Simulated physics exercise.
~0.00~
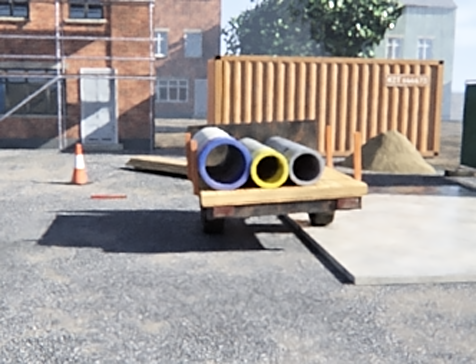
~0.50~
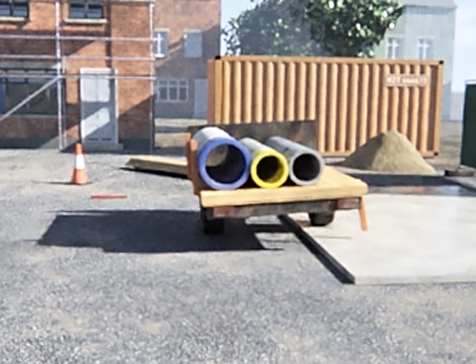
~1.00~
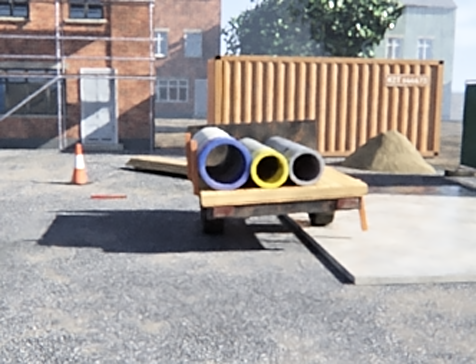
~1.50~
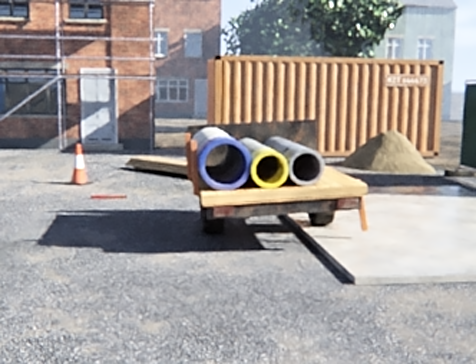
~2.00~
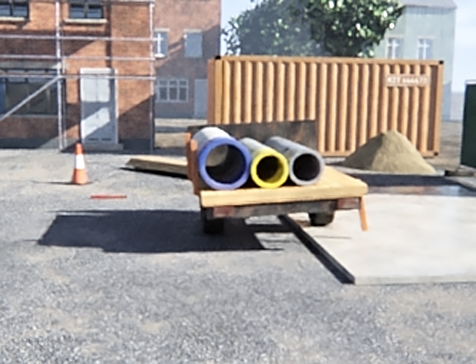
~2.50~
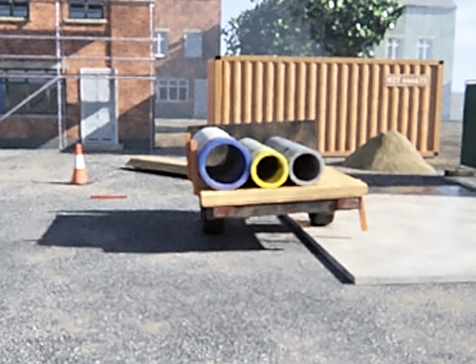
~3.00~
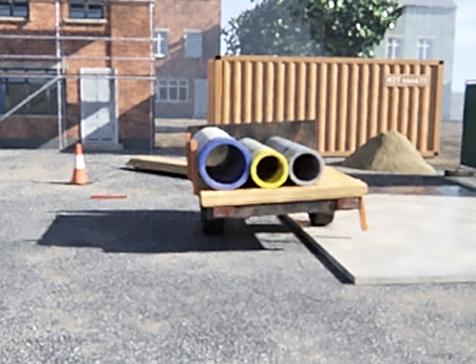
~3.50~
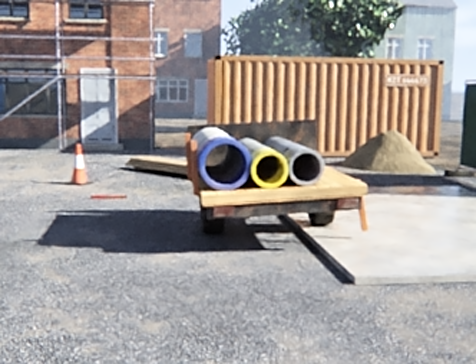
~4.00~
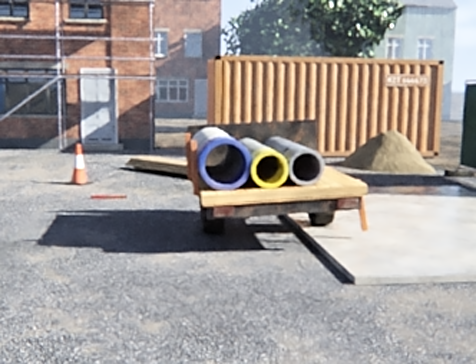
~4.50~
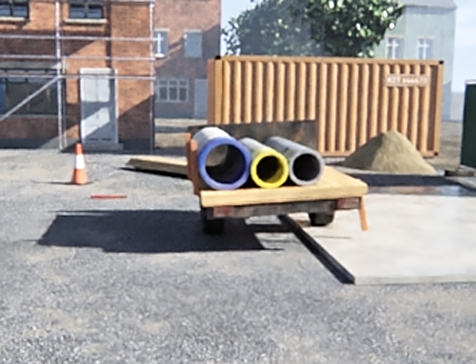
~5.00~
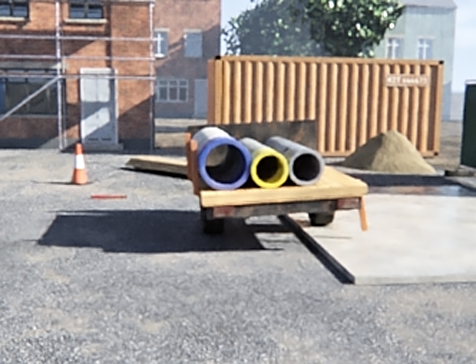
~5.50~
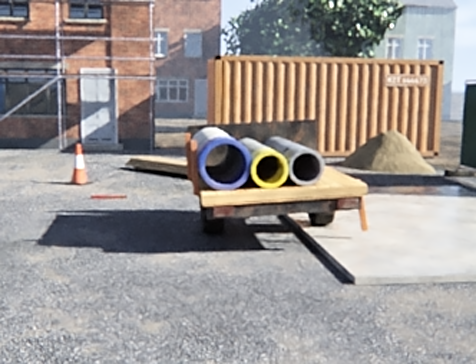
An orange post on the right edge of a low flatbed trailer swings down as the clip opens, seen from a still viewpoint behind the trailer in a sunlit gravel yard. Three thick-walled concrete pipes lie side by side on the wooden deck, blue-ended on the left, yellow in the middle and grey on the right. Beyond them stand a rust-orange container, a sand heap and a brick building with scaffolding, with a traffic cone to the left. The post ends up hanging below the deck edge, while the left side stays upright. No pipe rolls, and all three remain resting on the deck.
